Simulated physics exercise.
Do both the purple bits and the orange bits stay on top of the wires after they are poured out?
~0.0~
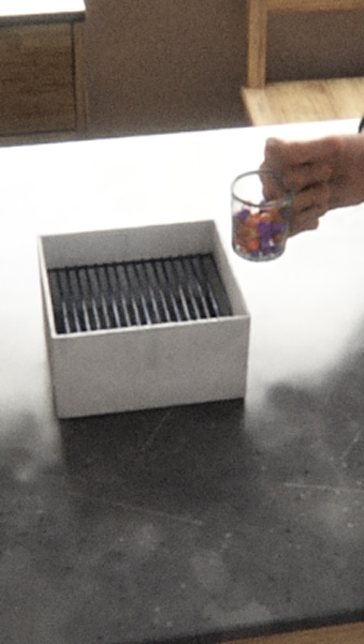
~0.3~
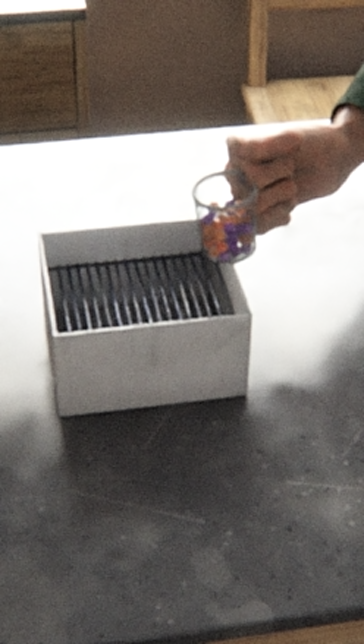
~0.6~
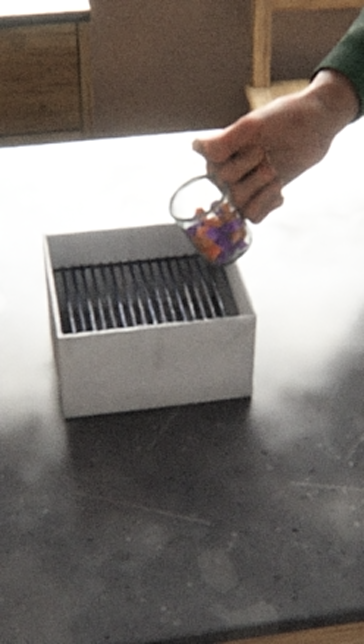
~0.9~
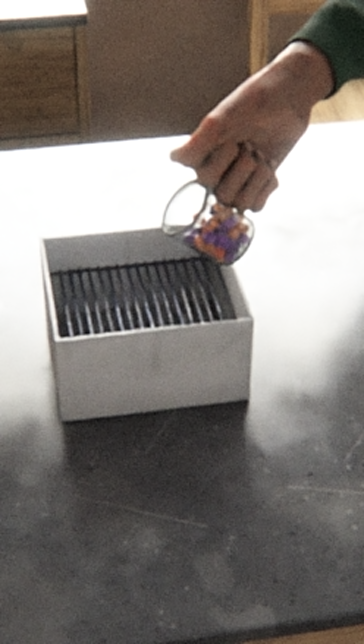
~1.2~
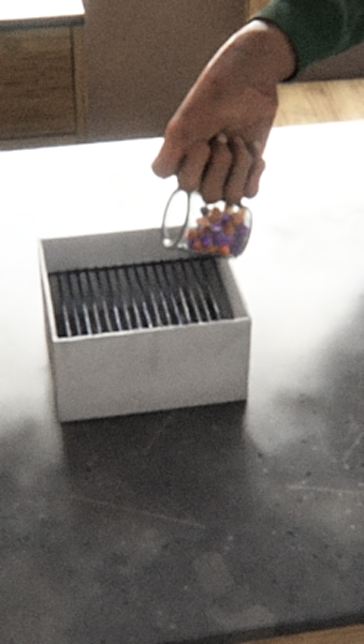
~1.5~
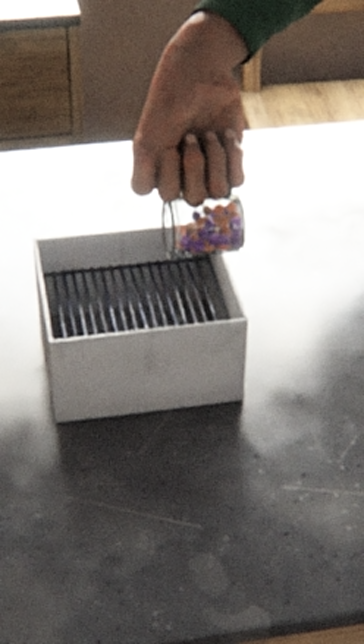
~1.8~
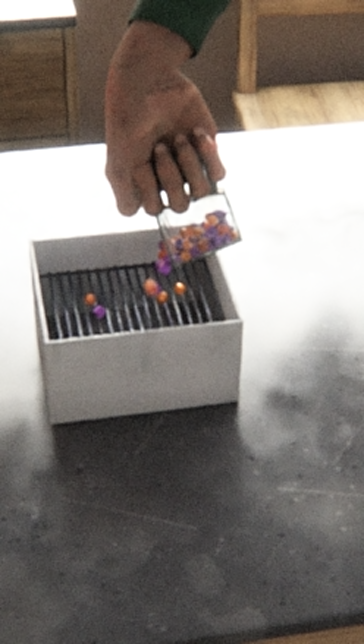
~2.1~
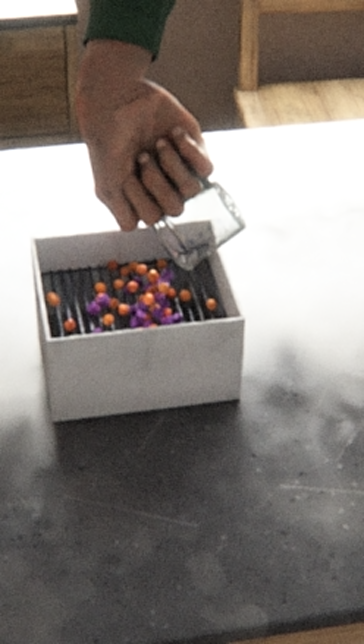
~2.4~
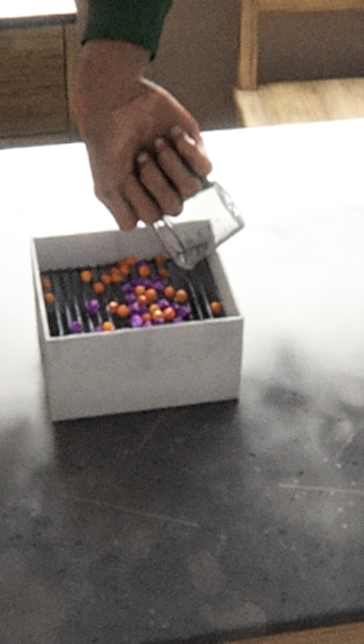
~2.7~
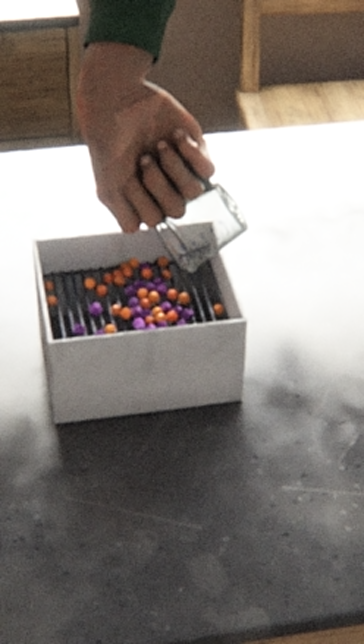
Yes, both the purple and the orange bits are caught on top of the wires, and none of either colour slips through.
